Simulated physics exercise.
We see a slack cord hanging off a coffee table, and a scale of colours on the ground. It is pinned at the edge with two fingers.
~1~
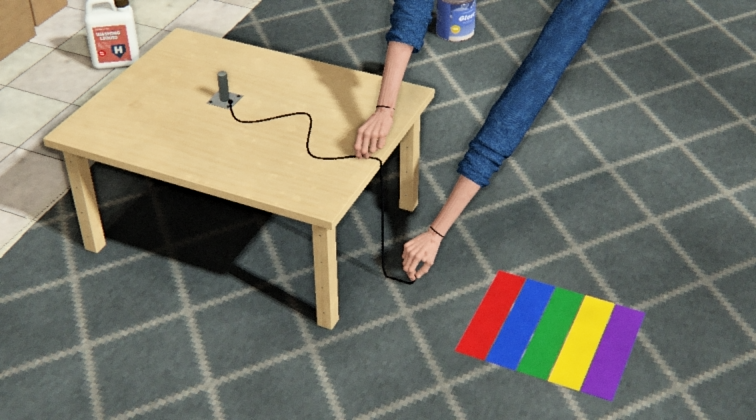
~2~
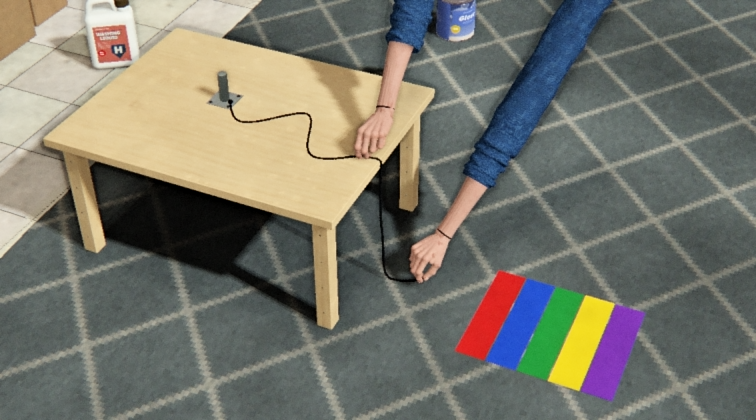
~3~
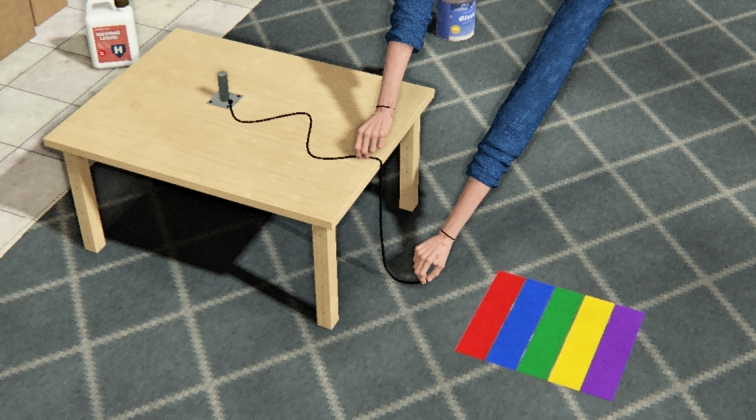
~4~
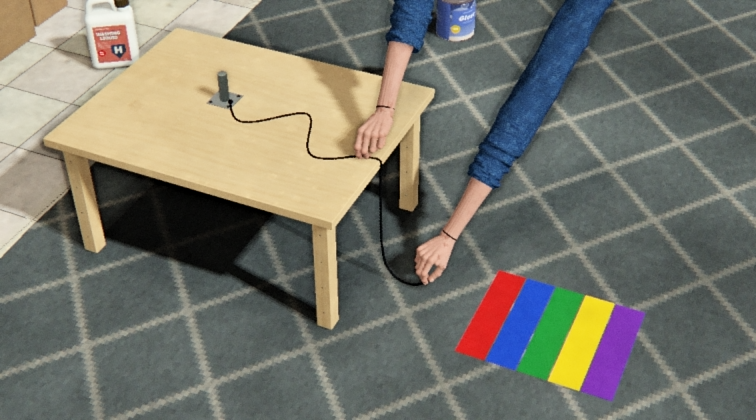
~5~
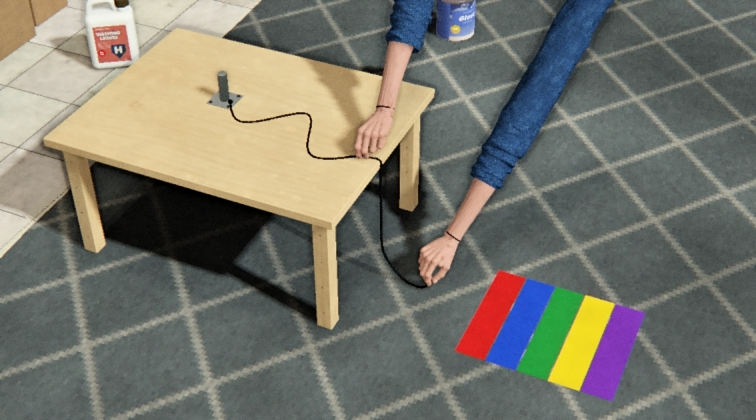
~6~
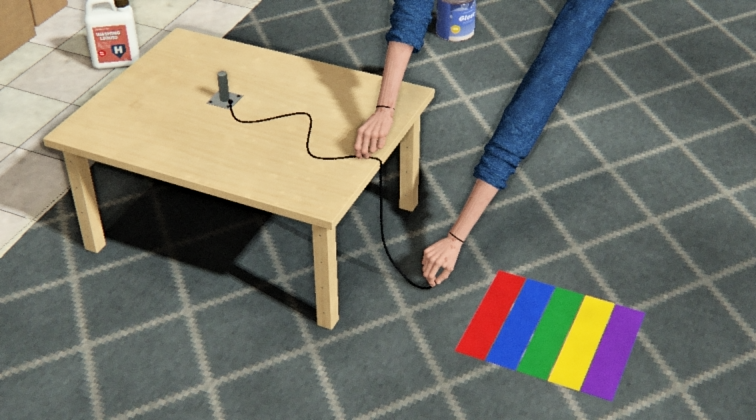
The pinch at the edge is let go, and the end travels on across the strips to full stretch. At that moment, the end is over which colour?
Over yellow.
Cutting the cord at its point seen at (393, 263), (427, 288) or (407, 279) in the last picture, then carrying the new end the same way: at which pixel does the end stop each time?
I'd put it around (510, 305) for the first cut, (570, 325) for the second and (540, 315) for the third.
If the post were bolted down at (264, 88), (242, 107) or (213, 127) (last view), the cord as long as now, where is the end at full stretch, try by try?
Try 1 about (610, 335), try 2 about (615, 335), try 3 about (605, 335).
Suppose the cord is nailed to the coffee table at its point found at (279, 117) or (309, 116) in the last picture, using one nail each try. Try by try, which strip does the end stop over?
For the first it's green, and for the second it's green.
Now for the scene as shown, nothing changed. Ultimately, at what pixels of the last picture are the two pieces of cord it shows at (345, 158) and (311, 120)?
They end up at (410, 181) and (330, 136).
Soon after, end near (531, 312); over blue.
After that, end near (566, 322); over green.
At the stop, end near (586, 328); over yellow. The yellow one.
